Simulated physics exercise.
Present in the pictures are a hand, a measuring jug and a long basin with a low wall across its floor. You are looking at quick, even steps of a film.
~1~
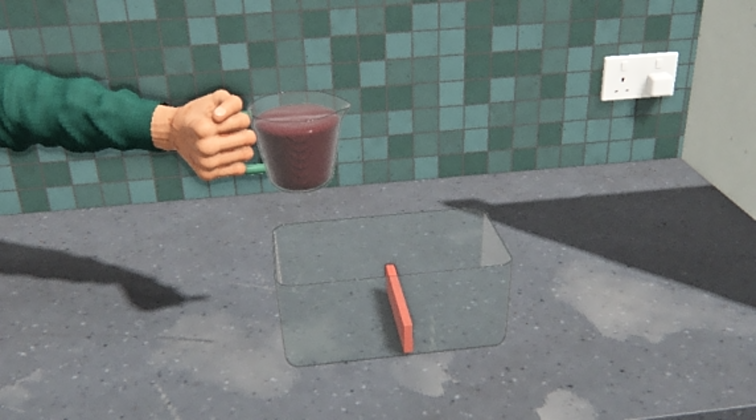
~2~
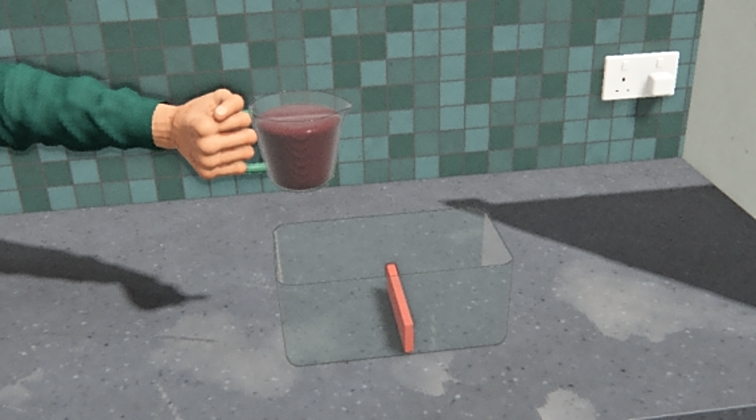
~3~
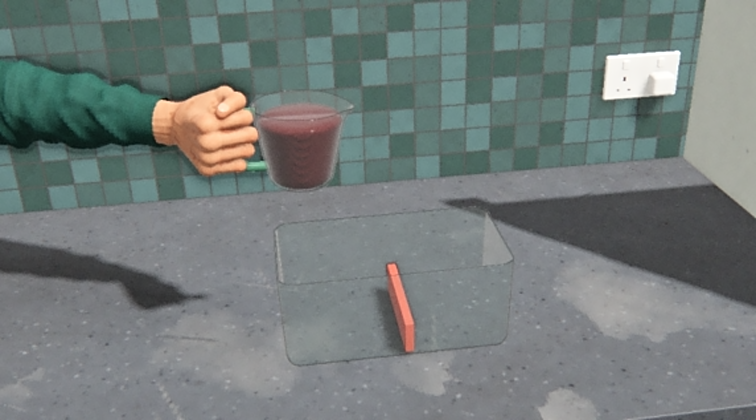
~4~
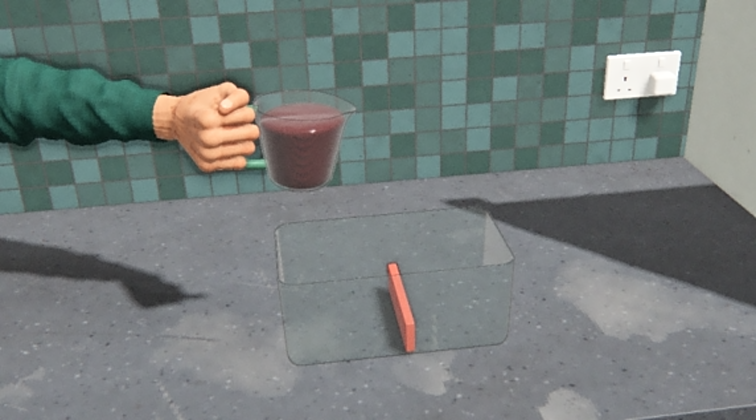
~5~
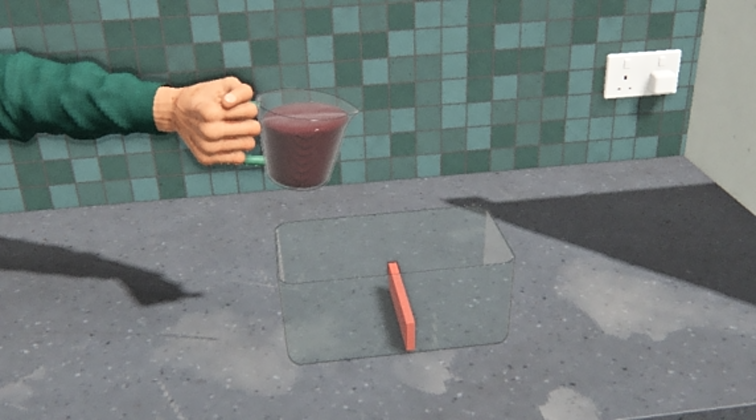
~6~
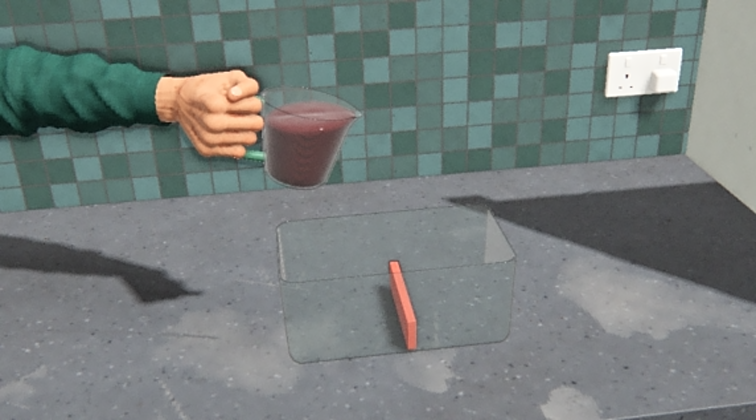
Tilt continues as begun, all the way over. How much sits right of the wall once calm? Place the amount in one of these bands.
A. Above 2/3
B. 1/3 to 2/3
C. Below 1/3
(A) Above 2/3.
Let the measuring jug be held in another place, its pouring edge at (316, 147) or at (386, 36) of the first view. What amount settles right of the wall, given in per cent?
It comes out at around 5 percent and then around 90 percent.
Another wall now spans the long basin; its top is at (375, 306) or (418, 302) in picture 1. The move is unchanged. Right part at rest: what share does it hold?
About 90 per cent on the first try, and 50 per cent on the second.
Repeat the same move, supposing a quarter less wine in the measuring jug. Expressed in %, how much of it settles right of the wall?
Roughly 70 in a hundred.
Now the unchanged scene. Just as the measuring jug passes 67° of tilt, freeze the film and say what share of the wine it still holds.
Close to 60 parts in a hundred remain.
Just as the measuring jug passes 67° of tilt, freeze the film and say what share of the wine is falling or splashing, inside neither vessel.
Around 25 in a hundred, more or less.
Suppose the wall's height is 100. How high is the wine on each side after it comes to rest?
About 10 on the left and about 50 on the right.
A moment on, the tilt is 67° and 62 per cent is still to pour, 1 is left of the wall and 14 right of it.
Next, the tilt is 102° and 7 per cent is still to pour, 9 is left of the wall and 72 right of it.
Then the tilt is 112° and 0 per cent is still to pour, 21 is left of the wall and 78 right of it.
Later the tilt is 112° and 0 per cent is still to pour, 21 is left of the wall and 78 right of it.
At rest 21 per cent lies left of the wall, 78 right of it and 1 outside.
